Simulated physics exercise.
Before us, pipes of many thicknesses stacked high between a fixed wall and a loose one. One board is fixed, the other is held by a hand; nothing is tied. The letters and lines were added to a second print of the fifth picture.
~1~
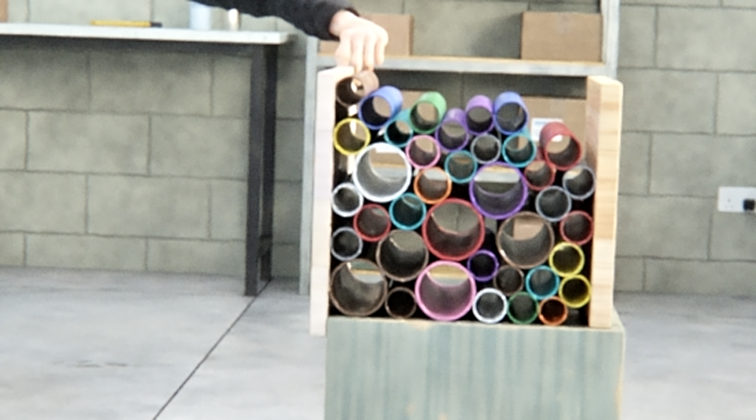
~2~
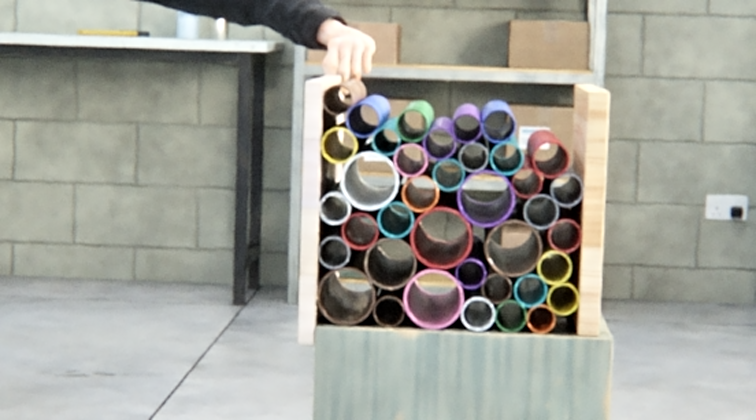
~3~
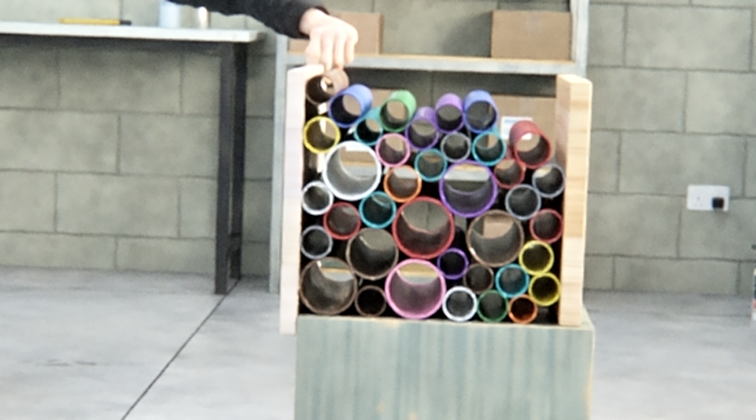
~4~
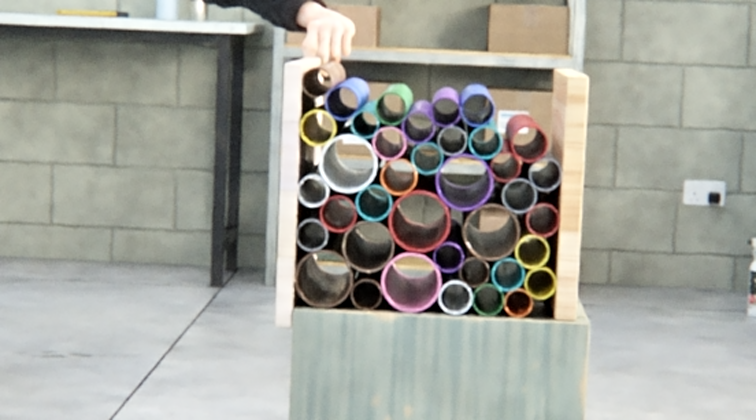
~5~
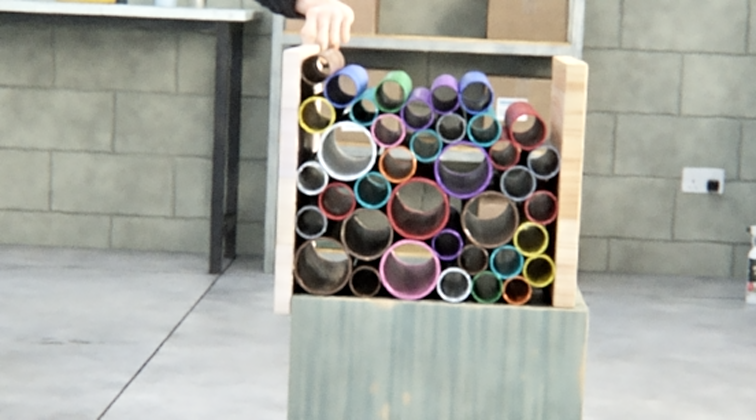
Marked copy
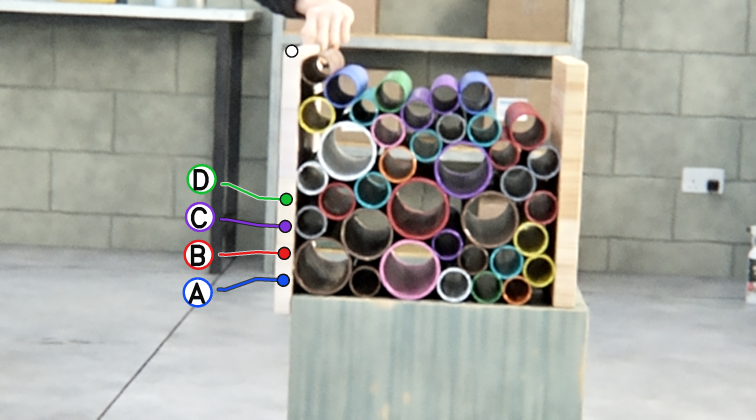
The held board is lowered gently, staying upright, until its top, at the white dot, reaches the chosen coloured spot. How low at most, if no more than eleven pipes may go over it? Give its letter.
The lowest mark that will do is C.
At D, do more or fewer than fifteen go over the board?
At D, fewer than fifteen.
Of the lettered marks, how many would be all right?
The number is two.
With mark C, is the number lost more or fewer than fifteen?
It loses fewer than fifteen.
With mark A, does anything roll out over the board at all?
Yes, at A.
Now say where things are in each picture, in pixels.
The first picture shows an orange pipe (553, 311); a brown pipe (402, 255); a brown pipe (526, 240).
The second picture shows a brown pipe (514, 248); an orange pipe (421, 194).
The third picture shows a turquoise pipe (431, 165); a blue pipe (346, 110).
The fourth picture shows a brown pipe (317, 82); side board (301, 182).
The fifth picture shows a brown pipe (323, 266); an orange pipe (517, 290); a brown pipe (367, 234).
On the copy, A at (283, 280); B at (284, 254); C at (285, 227); D at (286, 200); the white dot at (292, 51).
On C. First, top of the board (298, 135).
Then, top of the board (294, 225).
Finally, top of the board (294, 226), nine out over the board.
By contrast, A more than eleven out over the board; B more than eleven out over the board; D about five out over the board.
